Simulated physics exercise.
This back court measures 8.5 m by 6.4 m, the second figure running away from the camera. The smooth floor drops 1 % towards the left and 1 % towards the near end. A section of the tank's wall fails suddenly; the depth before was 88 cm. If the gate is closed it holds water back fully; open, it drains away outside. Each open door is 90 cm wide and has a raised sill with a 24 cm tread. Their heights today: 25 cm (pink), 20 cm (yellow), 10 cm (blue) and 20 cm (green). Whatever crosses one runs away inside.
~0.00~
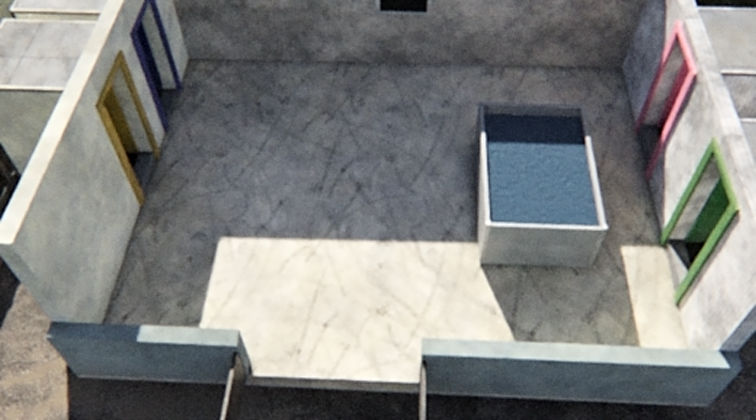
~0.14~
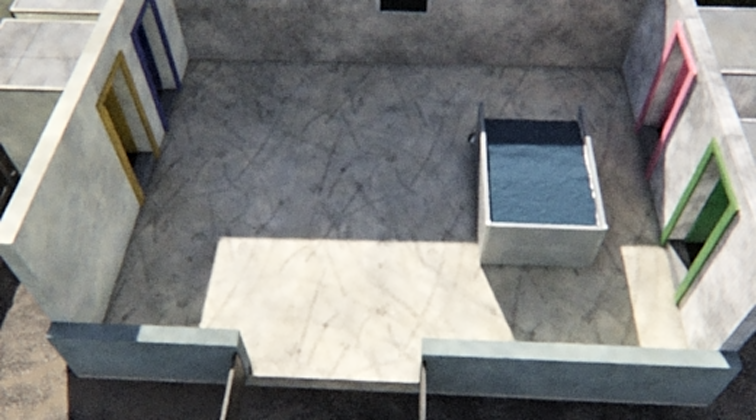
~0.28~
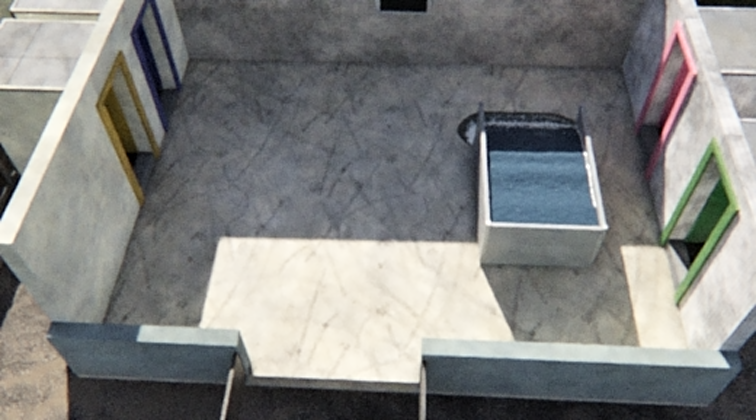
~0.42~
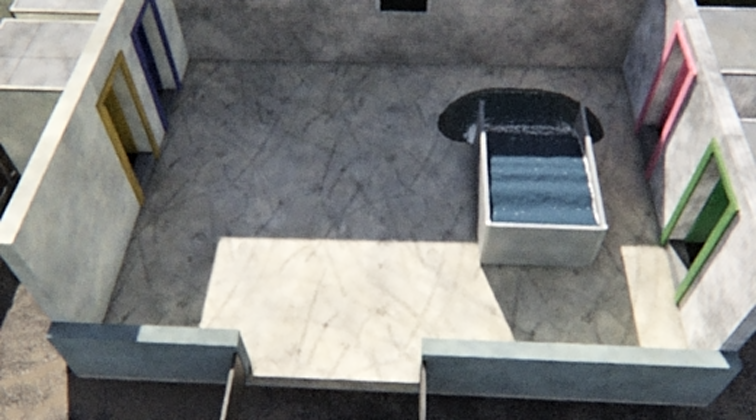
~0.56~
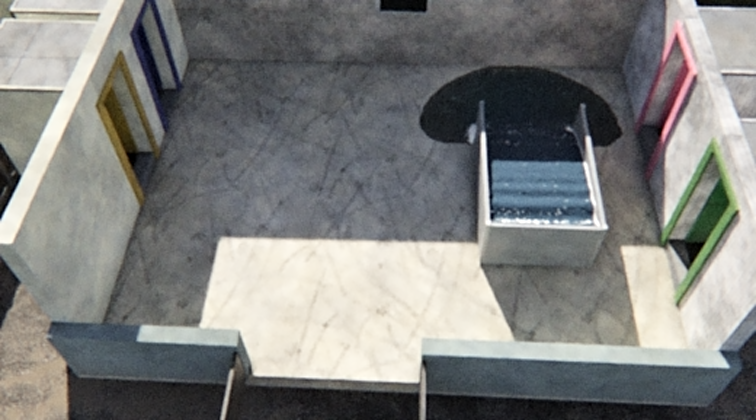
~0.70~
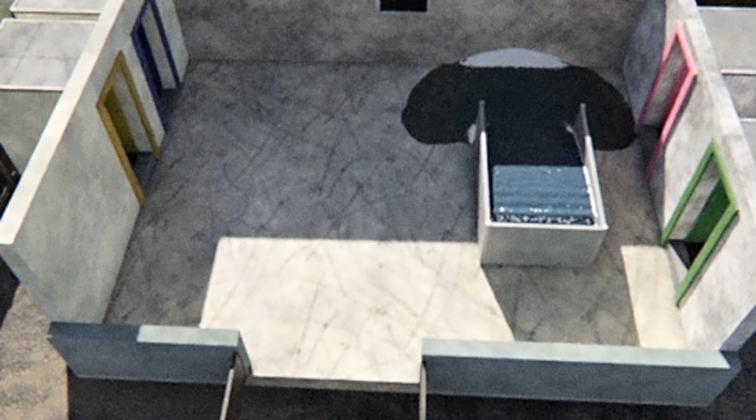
A walled grey courtyard with a sunlit patch near its front opening is seen from high above, the camera still. Blue and yellow door surrounds line the left wall, pink and green ones the right, and a pale tank of dark blue water stands right of centre. The tank's far side opens, and water pours out behind it, spreading in a dark, widening fan towards the back wall and both sides while the level inside sinks.
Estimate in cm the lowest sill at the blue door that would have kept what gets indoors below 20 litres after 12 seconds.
About 18 cm.
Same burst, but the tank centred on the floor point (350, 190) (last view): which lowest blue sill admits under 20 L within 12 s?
Some 23 cm.
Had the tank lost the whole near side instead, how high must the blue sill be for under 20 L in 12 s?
About 10.5 cm.
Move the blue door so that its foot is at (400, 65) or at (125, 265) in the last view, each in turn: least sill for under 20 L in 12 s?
Roughly 15 and 13.5 cm.
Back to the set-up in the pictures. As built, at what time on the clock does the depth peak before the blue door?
Near 3.8 s.
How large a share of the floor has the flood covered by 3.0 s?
About 40 per cent.
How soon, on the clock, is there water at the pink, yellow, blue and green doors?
Arrival: Pink 1.0 s, yellow 3.4 s, blue 2.8 s, green 3.0 s.
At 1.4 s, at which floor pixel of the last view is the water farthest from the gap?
Near (342, 64).
After 1.4 s water covers 15 % of the floor, deepest (53 cm) near (612, 70); it has not reached the blue door.
After 3.0 s water covers 40 % of the floor, deepest (36 cm) near (614, 76); 18 cm at the blue door, 2 litres in over its 10 cm sill.
After 12.0 s water covers 90 % of the floor, deepest (14 cm) near (93, 352); 7 cm at the blue door, 135 litres in over its 10 cm sill.
At the blue door as built, the water arrived by 2.8 s and peaked near 23 cm at 3.8 s.
With a sill of 16.5 cm, 32 litres would have come in within the 12 s; with 22 cm, 4 litres. So under 20 litres takes about 18 cm.
